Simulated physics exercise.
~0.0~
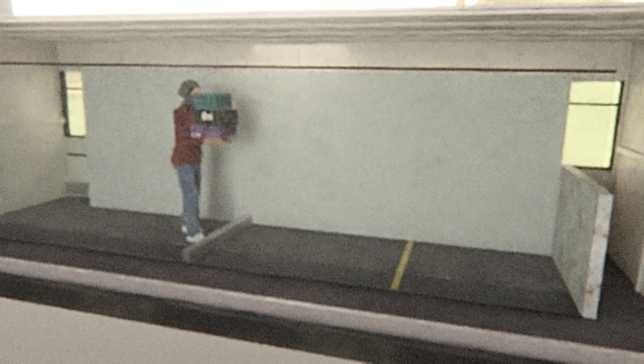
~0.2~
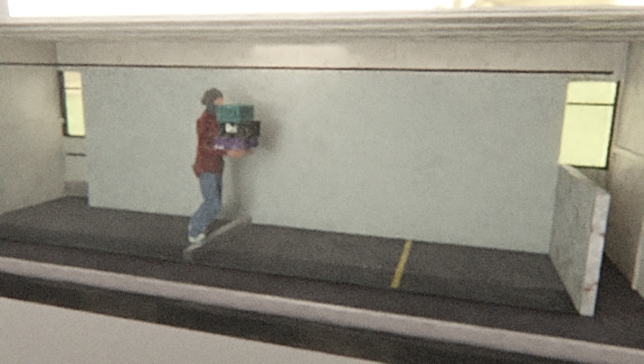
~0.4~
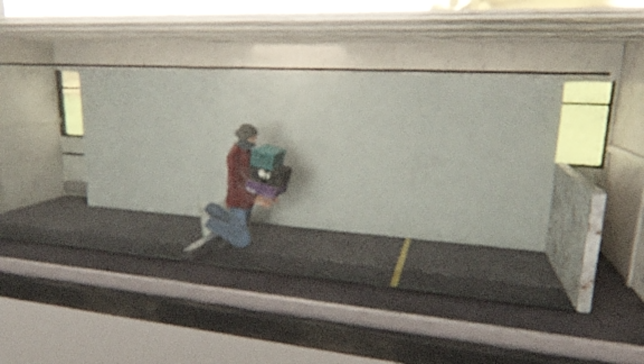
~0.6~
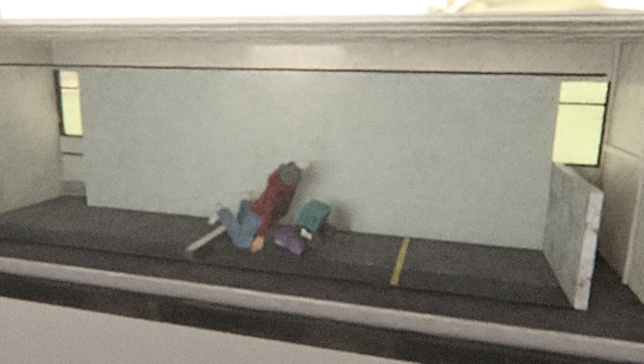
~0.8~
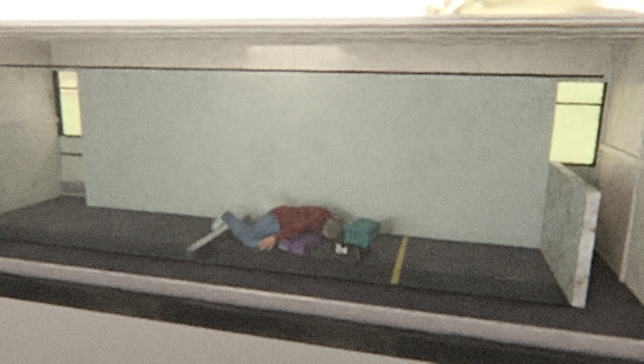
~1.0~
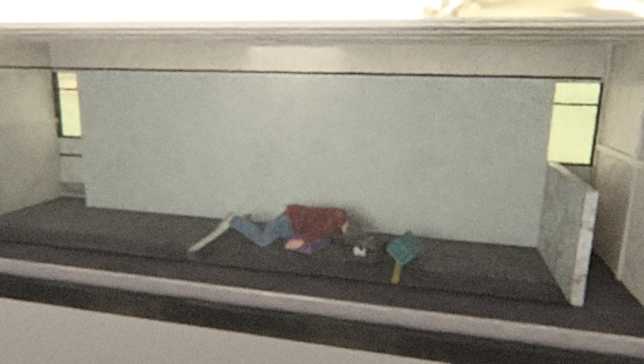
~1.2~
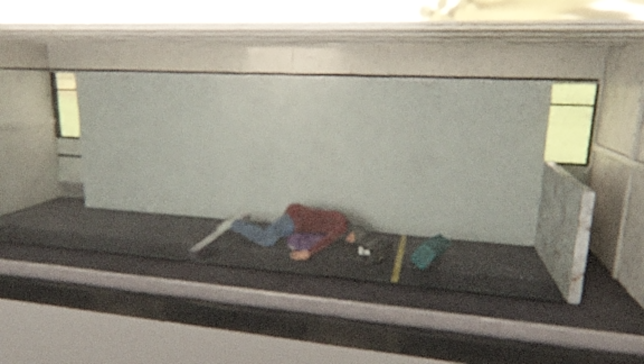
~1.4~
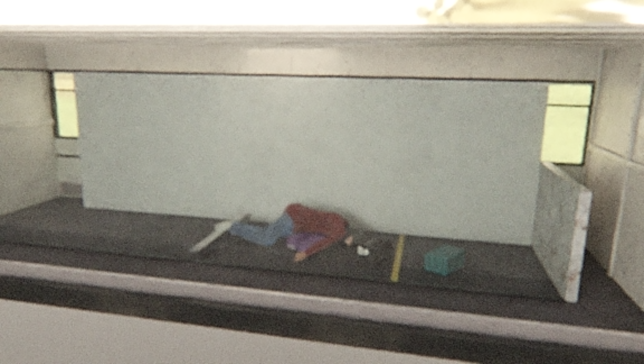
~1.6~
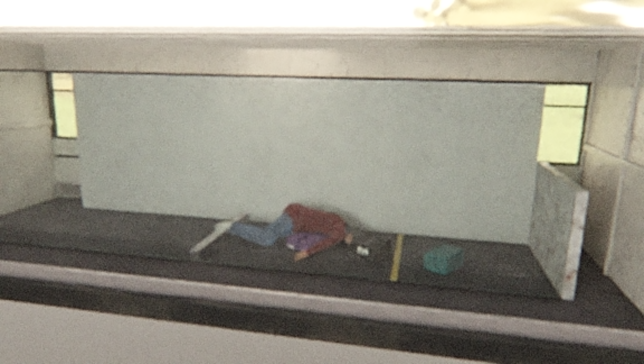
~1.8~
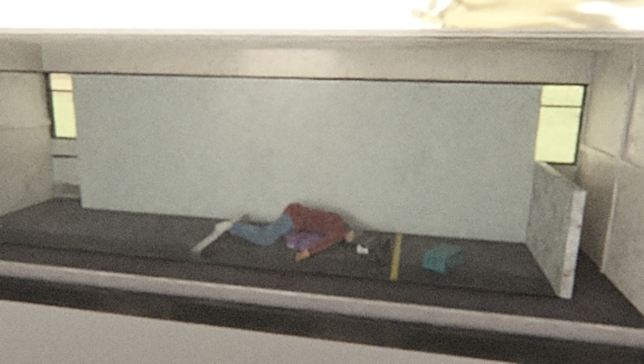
A bare, narrow room with a pale wall and dark floor is seen from the side through a long opening, the view drifting slightly. At left, a person in a dark red top and blue jeans holds a stack of teal, black and purple boxes near a low pale rail, with a yellow line farther right. The person pitches rightward over the rail, drops to the knees and falls flat as the boxes spill. The teal box tumbles across the line. The person lies still over the purple box, the black one resting short of the line.
